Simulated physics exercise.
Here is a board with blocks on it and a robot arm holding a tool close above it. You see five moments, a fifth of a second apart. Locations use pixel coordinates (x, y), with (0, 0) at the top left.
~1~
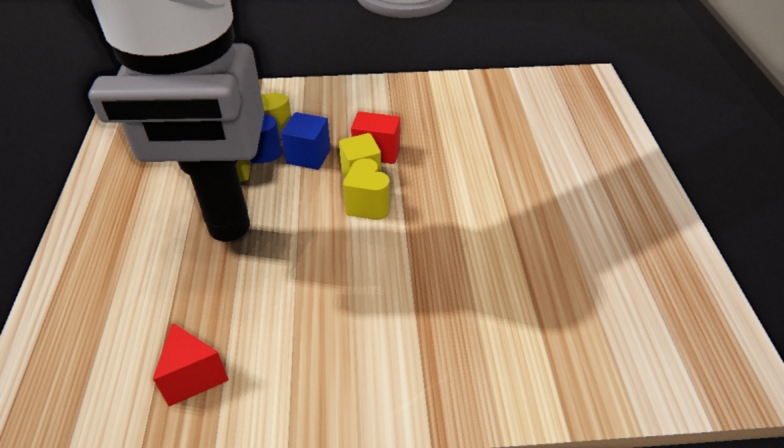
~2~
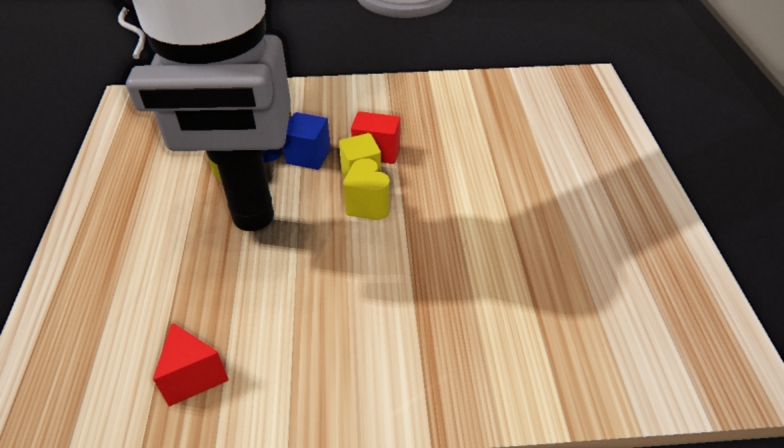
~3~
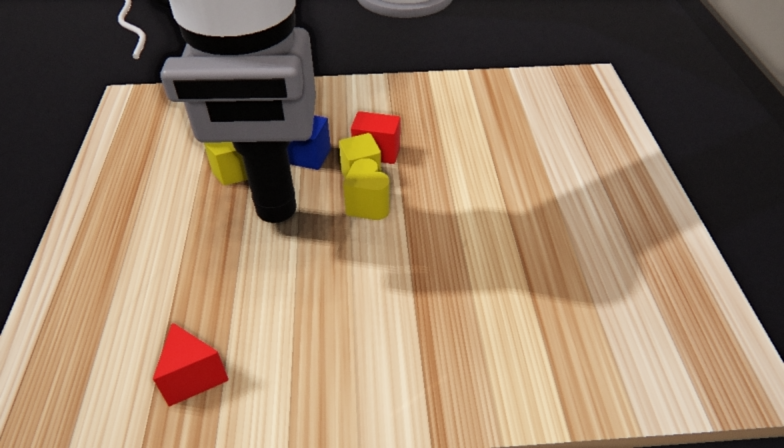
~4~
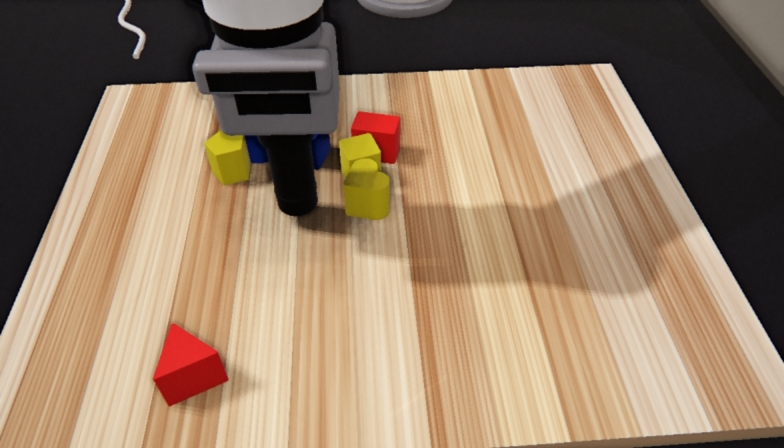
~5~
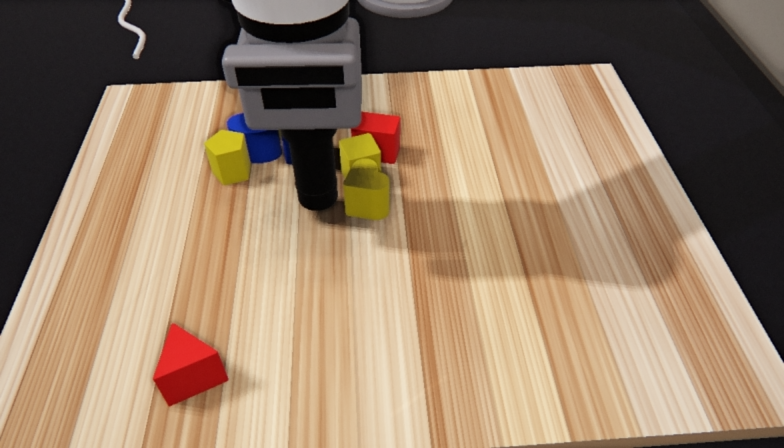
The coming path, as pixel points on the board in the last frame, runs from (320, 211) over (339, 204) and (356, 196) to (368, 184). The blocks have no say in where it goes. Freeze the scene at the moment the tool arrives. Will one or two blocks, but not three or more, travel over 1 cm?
That would be a no.
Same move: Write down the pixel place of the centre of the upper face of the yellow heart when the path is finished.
Top centre: (394, 172).
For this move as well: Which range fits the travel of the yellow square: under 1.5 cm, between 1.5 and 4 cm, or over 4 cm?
Once the path ends, it will sit 1.5 to 4 cm from where it is now.
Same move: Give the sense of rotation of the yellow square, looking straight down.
From above, it turns counterclockwise.
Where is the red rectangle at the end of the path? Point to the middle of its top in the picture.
By then it is at (380, 109).
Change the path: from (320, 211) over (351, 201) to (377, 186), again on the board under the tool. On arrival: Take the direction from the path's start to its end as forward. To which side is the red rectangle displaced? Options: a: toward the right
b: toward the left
Answer: B.
What follows on the original path. Halfway along, tool (348, 188); yellow square (363, 143); yellow heart (385, 174).
At the end, tool (368, 172); blue square not moved; yellow square (372, 128), turned 40° anticlockwise; yellow heart (394, 172), turned 15° clockwise; red rectangle (380, 109), turned 20° clockwise.
